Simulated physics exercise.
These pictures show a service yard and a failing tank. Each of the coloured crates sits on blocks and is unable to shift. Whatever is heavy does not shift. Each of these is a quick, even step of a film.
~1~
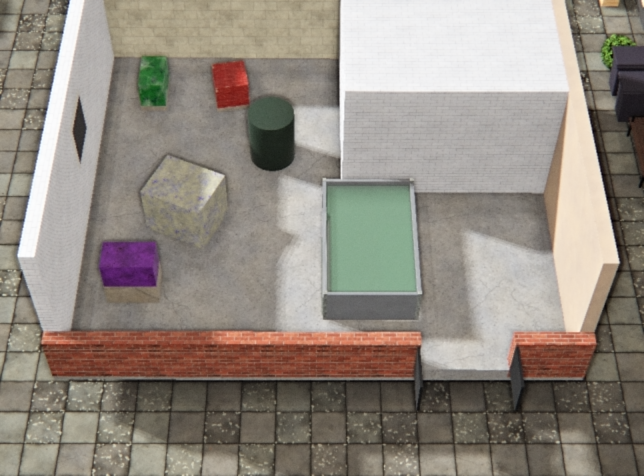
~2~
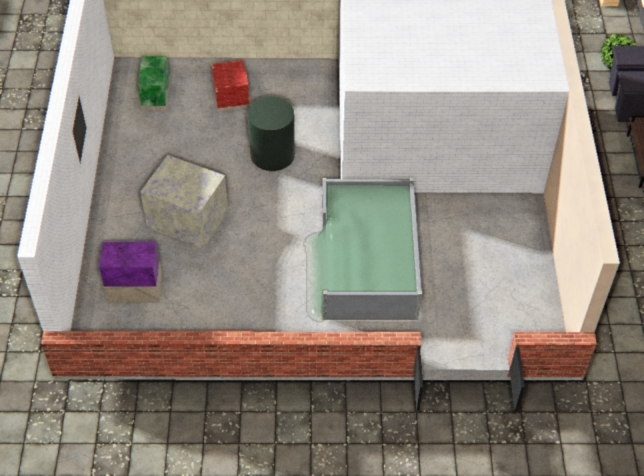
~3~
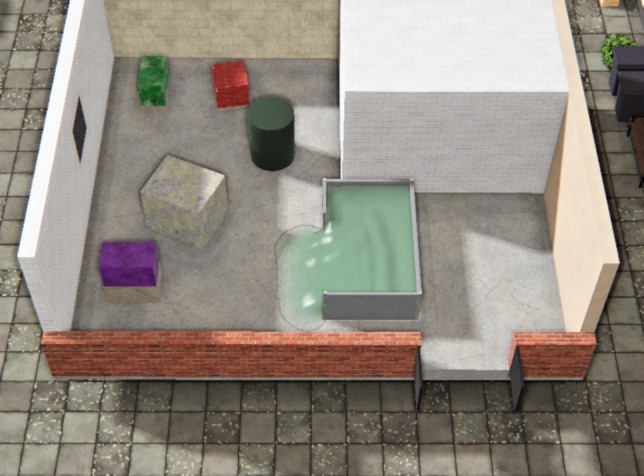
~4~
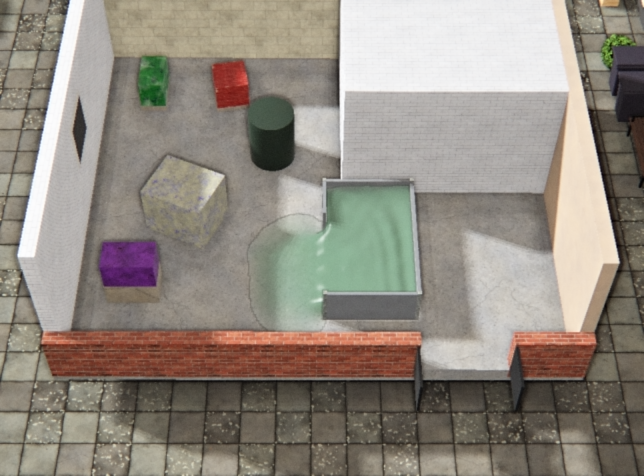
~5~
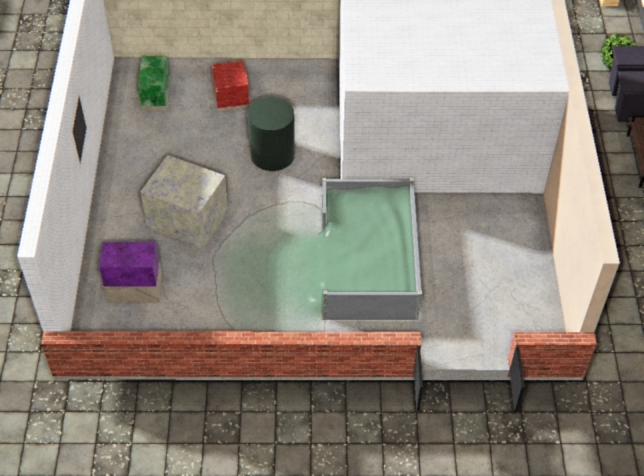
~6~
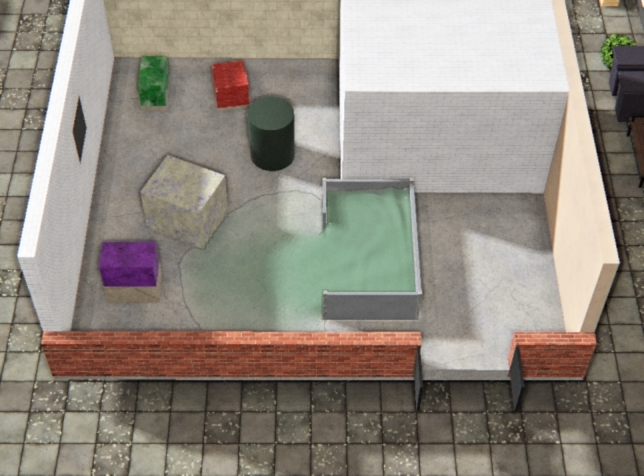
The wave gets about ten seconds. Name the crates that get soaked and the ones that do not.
Result: The green crate will be caught by the water; the red crate will be caught by the water; the purple crate will be missed by the water.
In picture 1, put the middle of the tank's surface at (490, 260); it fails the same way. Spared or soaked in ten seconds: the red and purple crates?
Red crate is reached, purple crate is untouched.
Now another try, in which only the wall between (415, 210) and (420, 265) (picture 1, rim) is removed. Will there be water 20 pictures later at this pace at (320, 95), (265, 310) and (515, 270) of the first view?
Obs. 1: Moisture-free; obs. 2: Moisture-free; obs. 3: Sodden.
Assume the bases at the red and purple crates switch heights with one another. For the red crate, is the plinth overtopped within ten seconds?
Red crate: Untouched.
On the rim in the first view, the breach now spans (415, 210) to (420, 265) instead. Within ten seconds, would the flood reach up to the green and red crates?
In short: Green stays untouched; red stays untouched.
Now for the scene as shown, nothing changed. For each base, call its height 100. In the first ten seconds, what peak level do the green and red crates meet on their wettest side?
About 140 % and 200 %.
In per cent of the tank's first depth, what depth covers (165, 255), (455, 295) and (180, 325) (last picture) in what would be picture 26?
About 12, 0 and 30 percent, in that order.
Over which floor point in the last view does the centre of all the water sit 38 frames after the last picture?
(218, 226).
A moment on, water covers 30 % of the floor; the green crate not reached, the red crate not reached, the purple crate water round its plinth.
Next, water covers 35 % of the floor; the green crate not reached, the red crate not reached, the purple crate water round its plinth.
Then, water covers 50 % of the floor; the green crate water round its plinth, the red crate water round its plinth, the purple crate water round its plinth.
Later, water covers 75 % of the floor; the green crate water round its plinth, the red crate water round its plinth, the purple crate water round its plinth.
In the end, water covers 85 % of the floor; the green crate was topped, the red crate was topped, the purple crate stayed above the water.
